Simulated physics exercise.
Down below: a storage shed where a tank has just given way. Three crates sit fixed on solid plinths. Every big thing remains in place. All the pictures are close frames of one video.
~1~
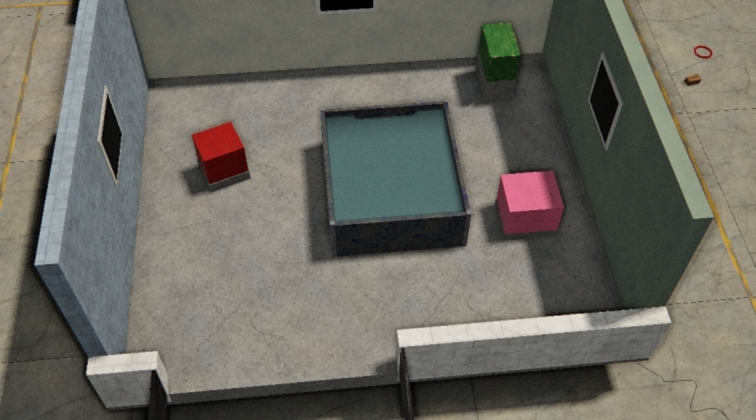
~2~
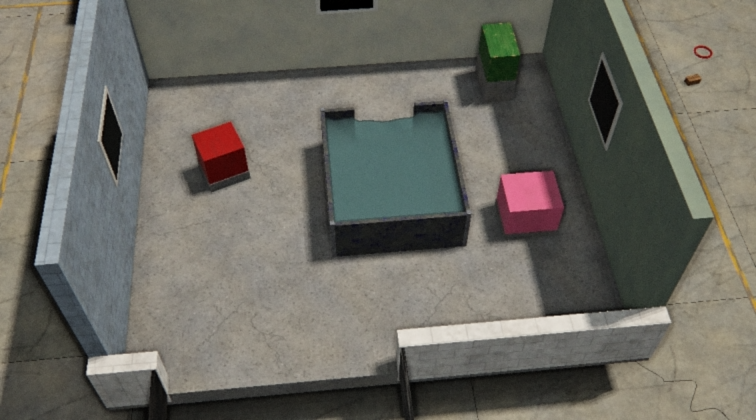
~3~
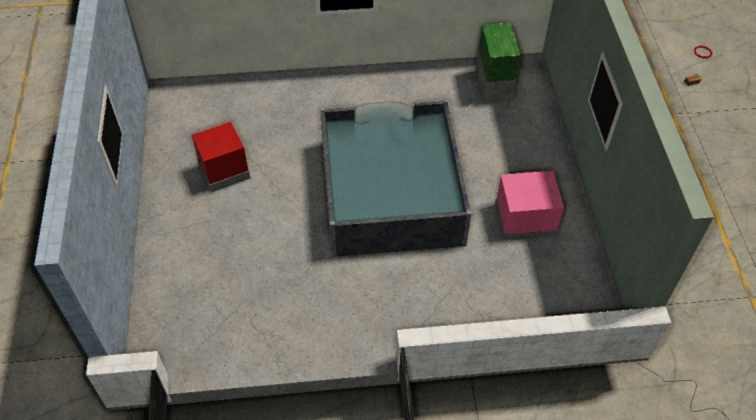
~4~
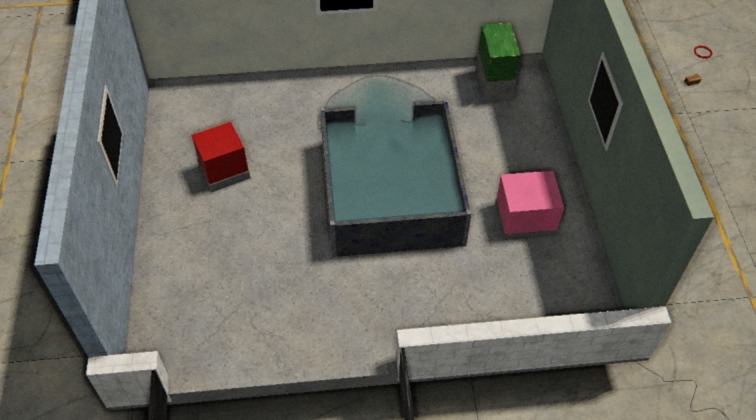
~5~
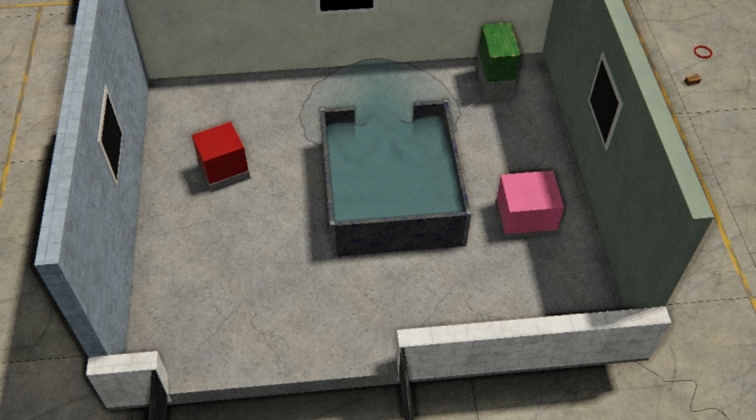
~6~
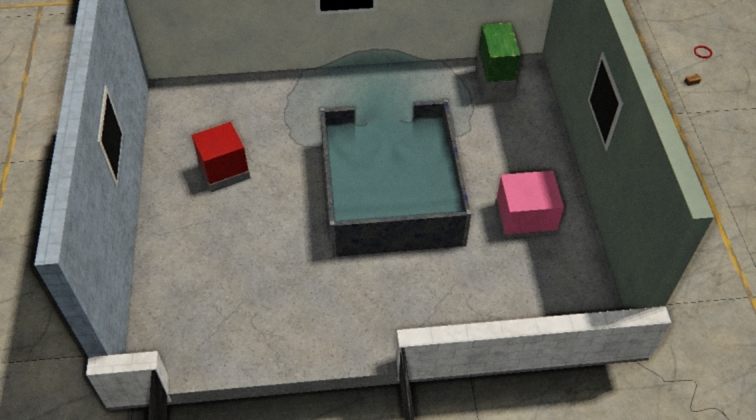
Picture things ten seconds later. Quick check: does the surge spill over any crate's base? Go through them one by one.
Result: Red crate dry, green crate dry, pink crate wet.
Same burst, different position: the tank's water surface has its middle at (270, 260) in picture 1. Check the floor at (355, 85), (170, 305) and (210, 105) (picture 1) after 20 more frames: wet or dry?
Submerged, submerged, submerged.
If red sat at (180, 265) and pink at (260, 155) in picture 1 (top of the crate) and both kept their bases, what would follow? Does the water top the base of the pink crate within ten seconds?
The pink crate simply stays high and dry.
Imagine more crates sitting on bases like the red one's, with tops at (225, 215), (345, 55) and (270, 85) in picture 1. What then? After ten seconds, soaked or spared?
Well, the first one stays clear of it, the next one gets caught, and the final one gets caught.
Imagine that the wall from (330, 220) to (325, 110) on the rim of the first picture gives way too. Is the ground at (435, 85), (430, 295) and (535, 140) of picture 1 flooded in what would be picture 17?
Unwetted / unwetted / unwetted.
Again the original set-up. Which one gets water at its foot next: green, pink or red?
It's the green one here.
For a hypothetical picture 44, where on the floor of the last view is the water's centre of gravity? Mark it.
Near (367, 168).
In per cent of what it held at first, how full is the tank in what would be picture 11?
It works out to roughly 72 percent.
A moment on, water covers 20 % of the floor; the red crate not reached, the green crate water round its plinth, the pink crate not reached.
Next, water covers 30 % of the floor; the red crate not reached, the green crate water round its plinth, the pink crate not reached.
Then, water covers 50 % of the floor; the red crate water round its plinth, the green crate water round its plinth, the pink crate water round its plinth.
Later, water covers 85 % of the floor; the red crate water round its plinth, the green crate water round its plinth, the pink crate water round its plinth.
In the end, water covers 100 % of the floor; the red crate stayed above the water, the green crate stayed above the water, the pink crate was topped.
